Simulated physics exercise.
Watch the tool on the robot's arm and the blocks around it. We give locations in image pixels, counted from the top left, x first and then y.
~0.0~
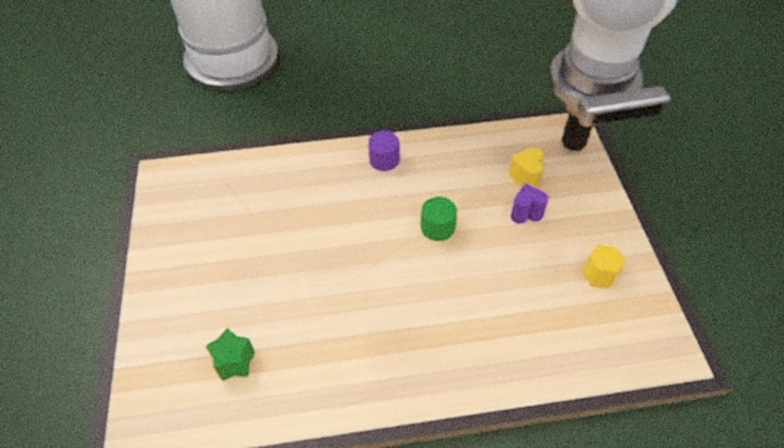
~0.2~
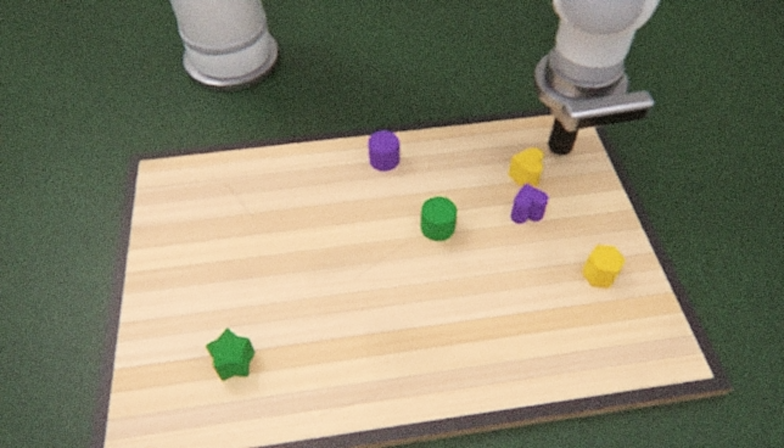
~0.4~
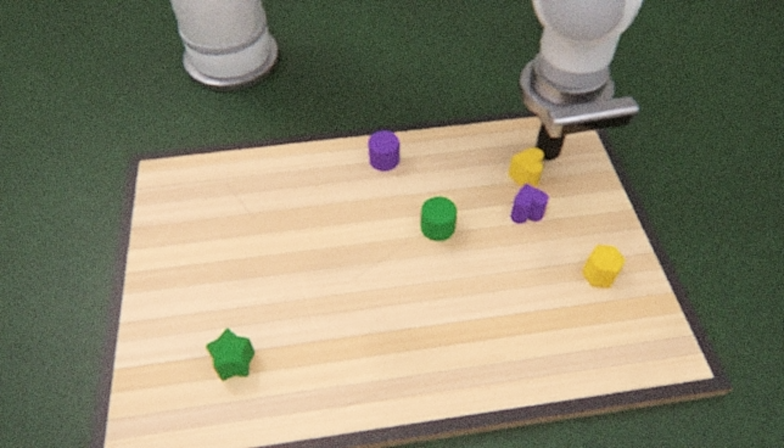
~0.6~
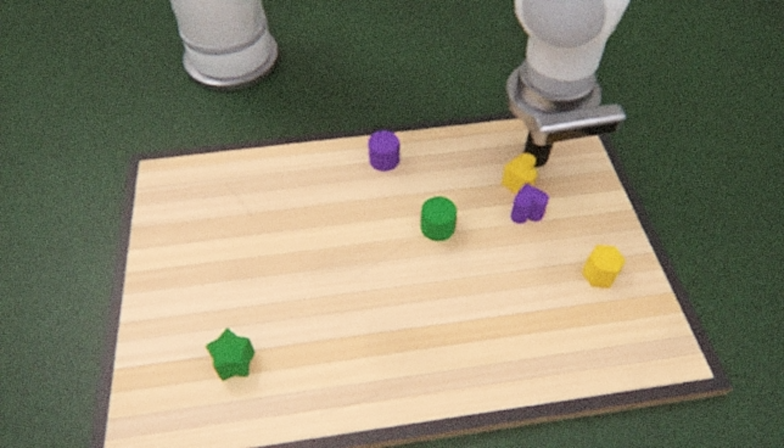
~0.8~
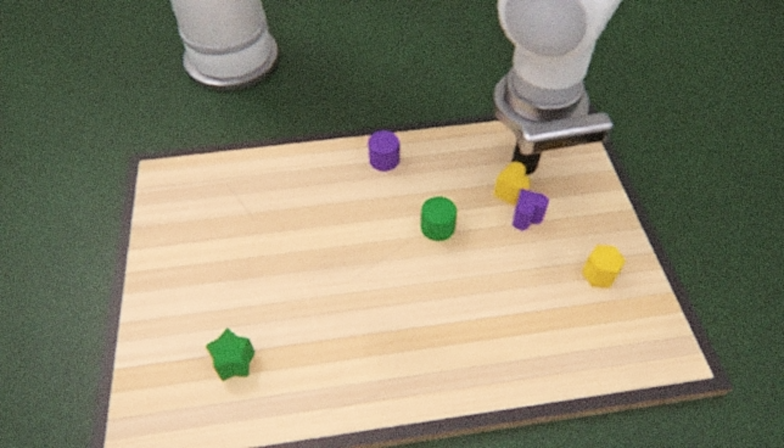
On a wooden board with six small green, purple and yellow blocks, a robot arm's black tool moves left and toward the viewer, reaches the yellow heart and pushes it the same way, while the neighbouring purple heart shifts slightly.
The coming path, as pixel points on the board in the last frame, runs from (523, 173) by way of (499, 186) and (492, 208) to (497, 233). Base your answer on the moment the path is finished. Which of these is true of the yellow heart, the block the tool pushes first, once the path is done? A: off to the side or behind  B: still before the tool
(B)
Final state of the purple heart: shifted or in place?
It's moved.
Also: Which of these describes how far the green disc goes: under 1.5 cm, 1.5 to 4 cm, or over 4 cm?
The answer is under 1.5 cm.
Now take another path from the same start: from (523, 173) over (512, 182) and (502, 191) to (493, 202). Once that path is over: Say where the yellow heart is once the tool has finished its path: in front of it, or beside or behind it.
I think it holds its spot in front.
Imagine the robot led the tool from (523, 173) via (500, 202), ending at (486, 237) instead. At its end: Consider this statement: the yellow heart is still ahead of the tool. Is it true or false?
True.
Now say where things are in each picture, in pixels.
In the first picture, tool tip (574, 143); block tops, green disc (439, 209); yellow heart (531, 159); purple heart (531, 195).
In the second picture, tool (560, 147); blocks unchanged.
In the third picture, tool (547, 152); blocks unchanged.
In the fourth picture, tool (535, 159); yellow heart (524, 166).
In the fifth picture, tool (524, 166); green disc (439, 209); yellow heart (515, 175); purple heart (531, 200).
What follows on the original path. One third of the way, tool (500, 179); yellow heart (502, 191), turned 40° anticlockwise; purple heart (533, 206), turned 30° anticlockwise.
Two thirds of the way, tool (493, 201); yellow heart (501, 210), turned 90° anticlockwise; purple heart (535, 208), turned 40° anticlockwise.
At the end, tool (498, 226); green disc in place; yellow heart (506, 237), turned 85° anticlockwise; purple heart (535, 208), turned 40° anticlockwise.
